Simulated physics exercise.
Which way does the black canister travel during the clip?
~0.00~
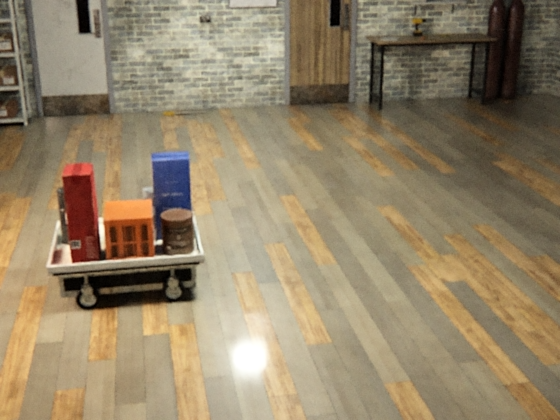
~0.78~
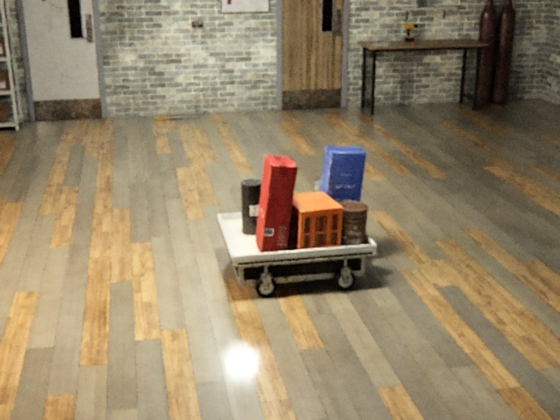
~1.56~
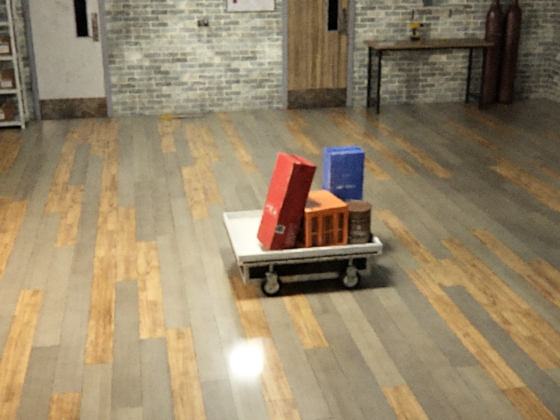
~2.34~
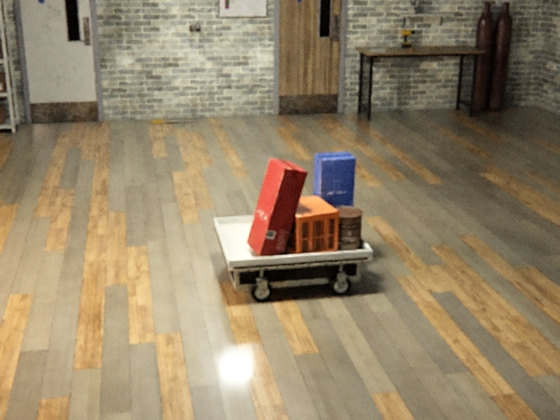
The black canister moves to the right, as the viewer sees it.
